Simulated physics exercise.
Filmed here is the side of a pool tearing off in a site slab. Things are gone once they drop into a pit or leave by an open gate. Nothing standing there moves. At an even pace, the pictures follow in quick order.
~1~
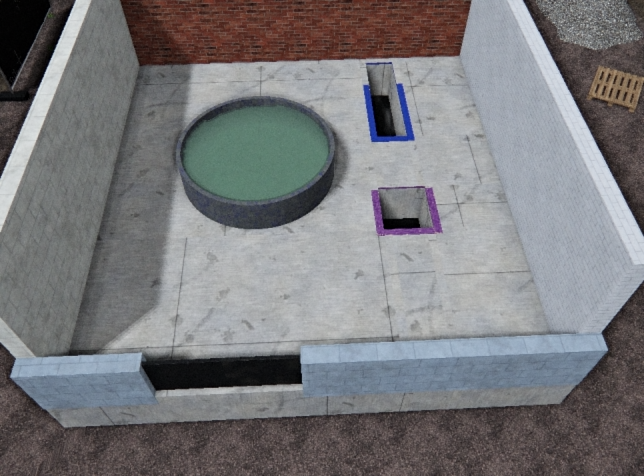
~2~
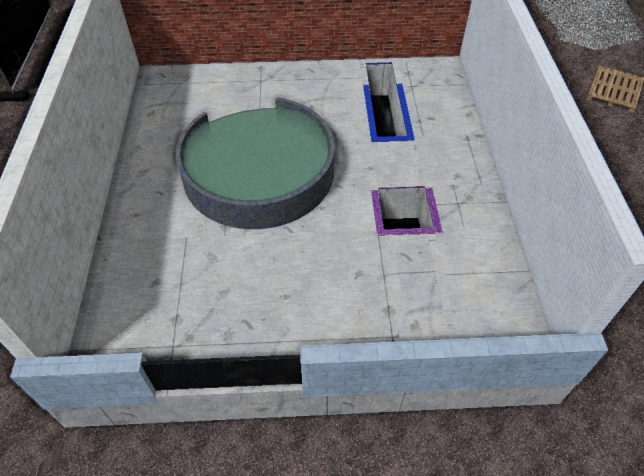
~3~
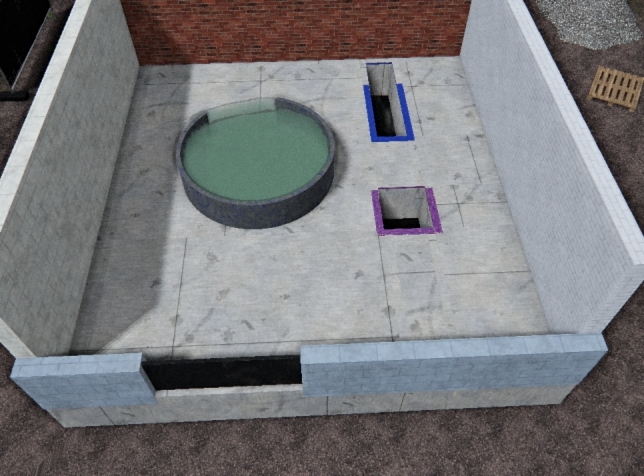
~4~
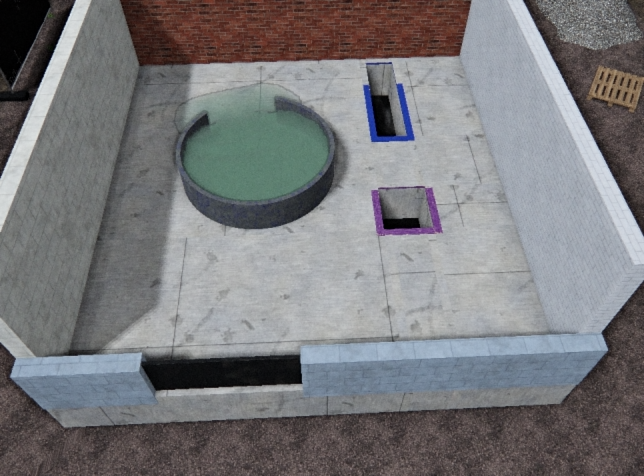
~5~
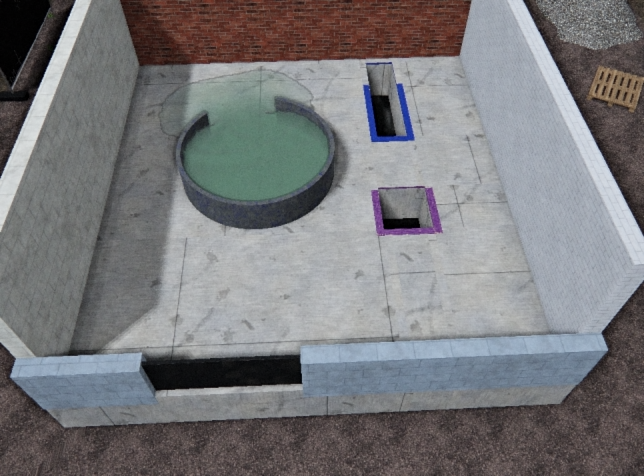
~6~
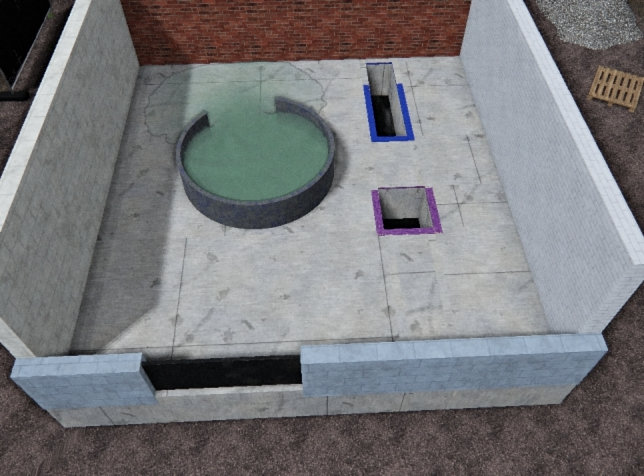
At first, still green water fills a round dark tank on a walled concrete slab, near blue-edged and purple-edged pits. A section of the tank's far side then opens, and water pours out through the gap, spreading in a thin, widening sheet across the slab toward the brick wall.
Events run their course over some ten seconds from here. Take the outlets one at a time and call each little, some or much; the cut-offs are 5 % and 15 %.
In order: The gate catches little; the blue pit catches much; the purple pit catches little.
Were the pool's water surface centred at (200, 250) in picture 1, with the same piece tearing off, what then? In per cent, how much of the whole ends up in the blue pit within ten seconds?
Blue: 30 %.
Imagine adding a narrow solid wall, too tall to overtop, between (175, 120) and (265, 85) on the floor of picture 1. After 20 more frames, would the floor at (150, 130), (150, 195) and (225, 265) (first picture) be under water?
In that order, I'd expect them to be reached by the flood, reached by the flood and kept clear of the flood.
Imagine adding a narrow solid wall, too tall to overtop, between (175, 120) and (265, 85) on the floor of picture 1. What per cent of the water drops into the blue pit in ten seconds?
The blue pit takes 35 parts in a hundred.
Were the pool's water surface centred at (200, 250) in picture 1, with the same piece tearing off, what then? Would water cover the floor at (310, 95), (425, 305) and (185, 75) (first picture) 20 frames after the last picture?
Spot one wetted, spot two unwetted, spot three wetted.
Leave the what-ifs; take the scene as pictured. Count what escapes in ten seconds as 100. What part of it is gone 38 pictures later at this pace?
Result, approximate: 55 per cent.
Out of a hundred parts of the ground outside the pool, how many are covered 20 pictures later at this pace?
I'd say close to 30 per cent.
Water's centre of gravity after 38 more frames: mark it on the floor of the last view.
Near (221, 157) in the last view.
A moment on, water covers 15 % of the floor; the gate 0 %, the blue pit 0 %, the purple pit 0 %.
Next, water covers 20 % of the floor; the gate 0 %, the blue pit 0 %, the purple pit 0 %.
Then, water covers 30 % of the floor; the gate 0 %, the blue pit 5 %, the purple pit 0 %.
Later, water covers 50 % of the floor; the gate 0 %, the blue pit 15 %, the purple pit 0 %.
In the end, water covers 70 % of the floor; the gate 0 %, the blue pit 25 %, the purple pit 1 %.
